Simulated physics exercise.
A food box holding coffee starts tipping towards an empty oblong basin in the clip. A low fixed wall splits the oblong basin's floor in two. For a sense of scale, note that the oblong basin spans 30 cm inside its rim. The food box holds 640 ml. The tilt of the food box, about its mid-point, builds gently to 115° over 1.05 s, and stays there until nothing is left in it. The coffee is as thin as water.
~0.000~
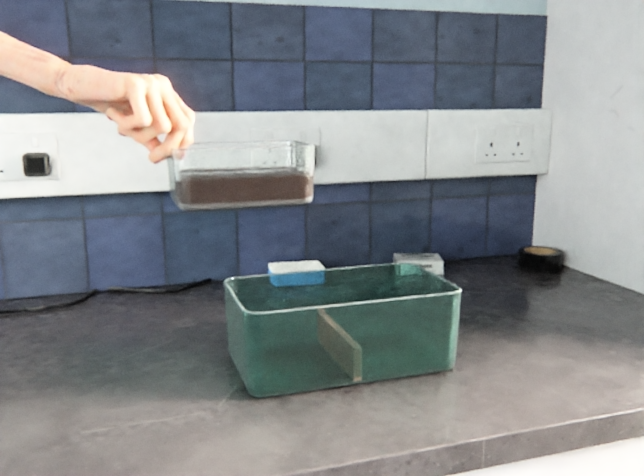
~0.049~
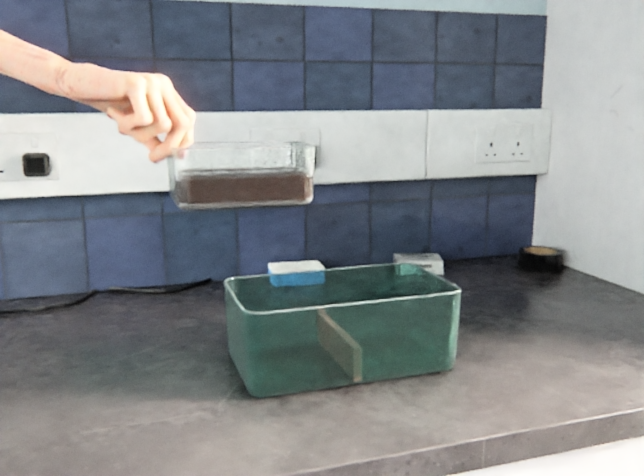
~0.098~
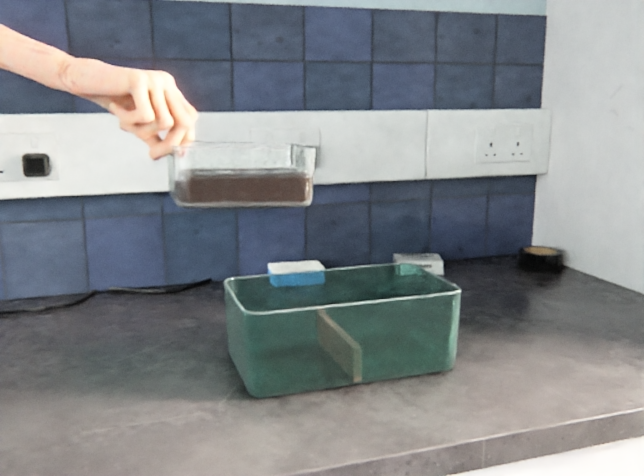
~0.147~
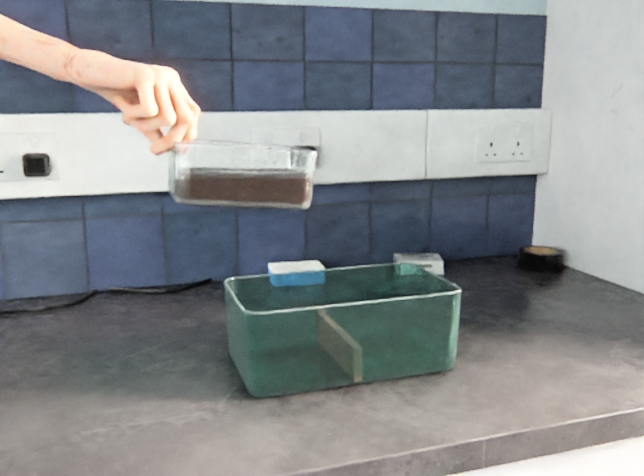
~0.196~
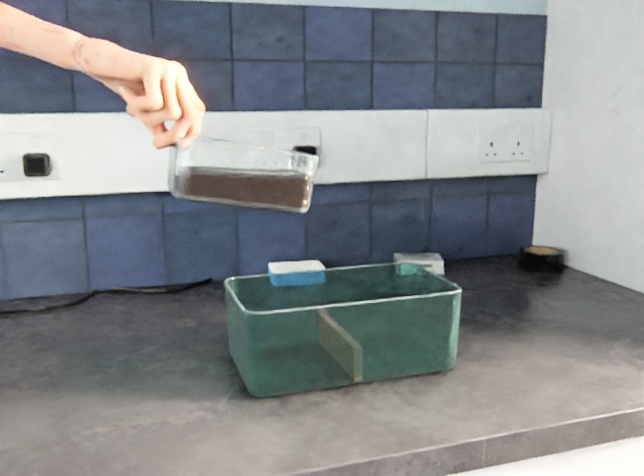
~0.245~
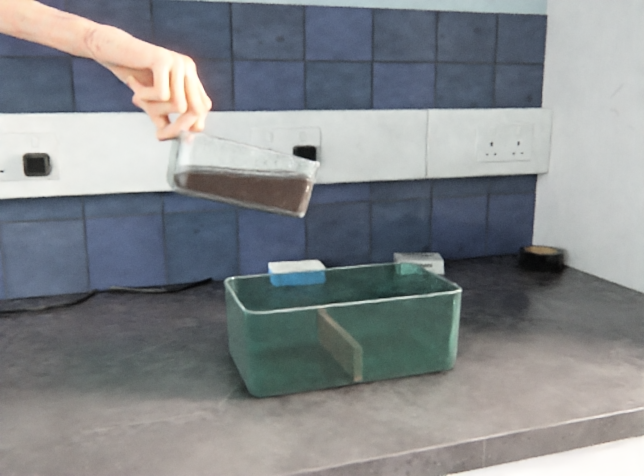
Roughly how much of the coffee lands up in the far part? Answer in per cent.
Around 50 %.
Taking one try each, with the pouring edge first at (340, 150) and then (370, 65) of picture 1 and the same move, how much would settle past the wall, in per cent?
The first try gives 70 percent and the second 85 percent.
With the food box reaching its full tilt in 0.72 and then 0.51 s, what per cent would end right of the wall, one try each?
40 and 25 %.
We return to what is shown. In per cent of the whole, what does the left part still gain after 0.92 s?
It comes to about 14 per cent.
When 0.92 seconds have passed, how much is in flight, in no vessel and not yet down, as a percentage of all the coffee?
Close to 10 per cent.
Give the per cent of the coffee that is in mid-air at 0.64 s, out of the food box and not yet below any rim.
Near 46 per cent at that moment.
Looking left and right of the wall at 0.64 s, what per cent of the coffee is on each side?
Around 2 on the left side and 16 on the right side.
Then, 0.64 s in, the tilt is 76° and 35 per cent is still to pour, 2 is left of the wall and 15 right of it.
Then, 0.92 s in, the tilt is 111° and 6 per cent is still to pour, 34 is left of the wall and 49 right of it.
Then, 1.22 s in, the tilt is 115° and 0 per cent is still to pour, 48 is left of the wall and 50 right of it.
Then, 1.55 s in, the tilt is 115° and 0 per cent is still to pour, 48 is left of the wall and 50 right of it.
Finally, 48 per cent lies left of the wall, 50 right of it and 2 outside.
